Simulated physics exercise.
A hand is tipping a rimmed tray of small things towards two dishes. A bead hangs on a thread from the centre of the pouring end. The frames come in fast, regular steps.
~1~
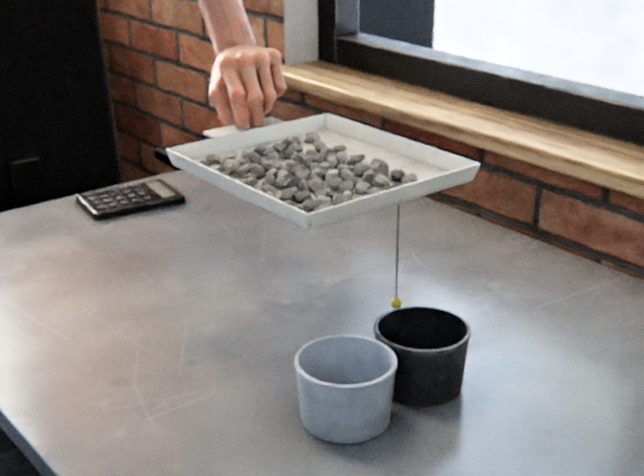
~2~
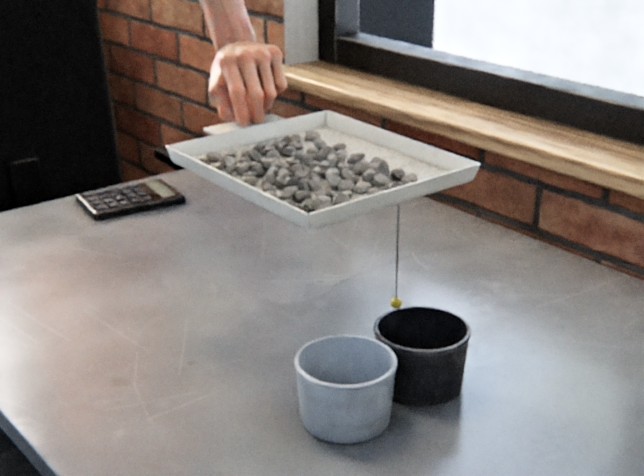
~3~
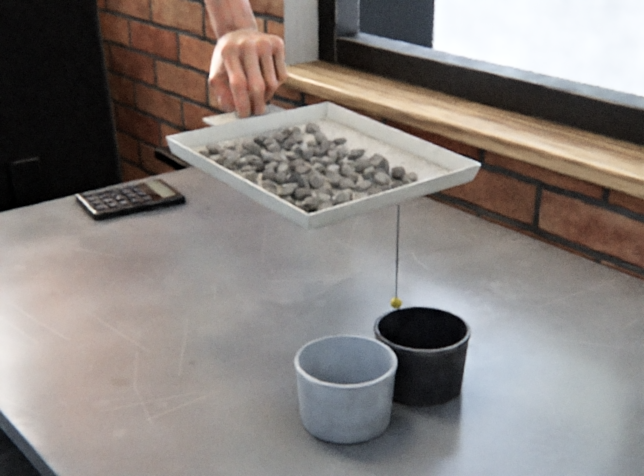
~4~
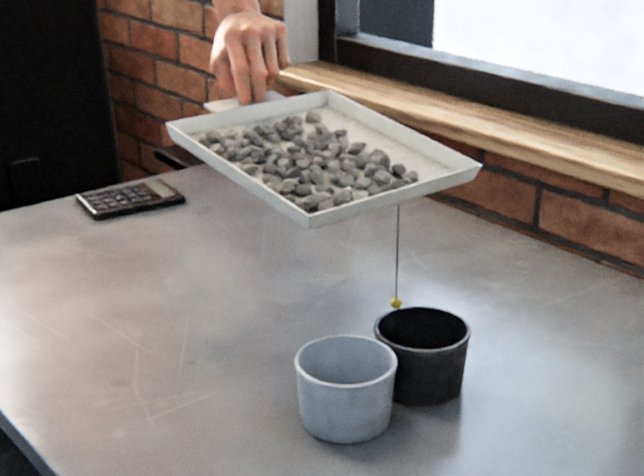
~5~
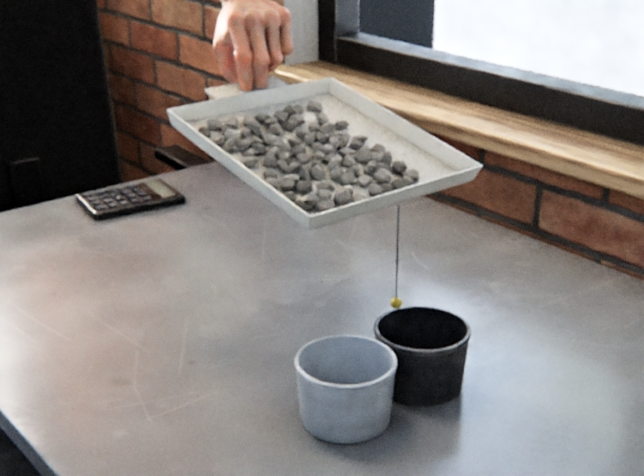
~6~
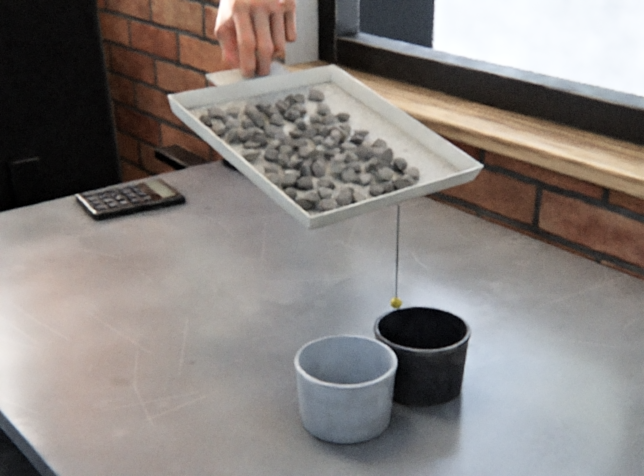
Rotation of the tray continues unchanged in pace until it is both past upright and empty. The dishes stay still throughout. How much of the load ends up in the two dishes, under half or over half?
Over half.
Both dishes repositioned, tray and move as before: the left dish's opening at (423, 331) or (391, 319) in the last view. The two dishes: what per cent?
Around 60 and then 10 per cent.
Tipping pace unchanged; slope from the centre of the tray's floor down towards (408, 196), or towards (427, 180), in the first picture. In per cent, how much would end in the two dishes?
For the first aim it is 40 in a hundred, for the second 10 in a hundred.
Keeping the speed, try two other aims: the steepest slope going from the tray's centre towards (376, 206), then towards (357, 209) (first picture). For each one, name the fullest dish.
The first try favours the left of the two, the second the left of the two.
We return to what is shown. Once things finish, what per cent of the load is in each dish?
Around 30 in a hundred in the left dish and around 40 in a hundred in the right dish.
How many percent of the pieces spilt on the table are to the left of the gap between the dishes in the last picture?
My estimate is some 0 per cent.
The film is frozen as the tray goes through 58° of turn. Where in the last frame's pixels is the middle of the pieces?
Check around (374, 174) in the last picture.
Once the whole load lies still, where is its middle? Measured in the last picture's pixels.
Roughly at (424, 383).
Soon after the last picture, tray tipped steeply; all on the tray.
A little later, tray tipped right over; about half on the tray; a small part in the left dish; about a quarter in the right dish; a small part outside both; about a quarter in the air.
Later still, tray tipped past a quarter turn; about a quarter in the left dish; about a third in the right dish; about a third outside both.
At rest, tray tipped past a quarter turn; about a quarter in the left dish; about a third in the right dish; about a third outside both.
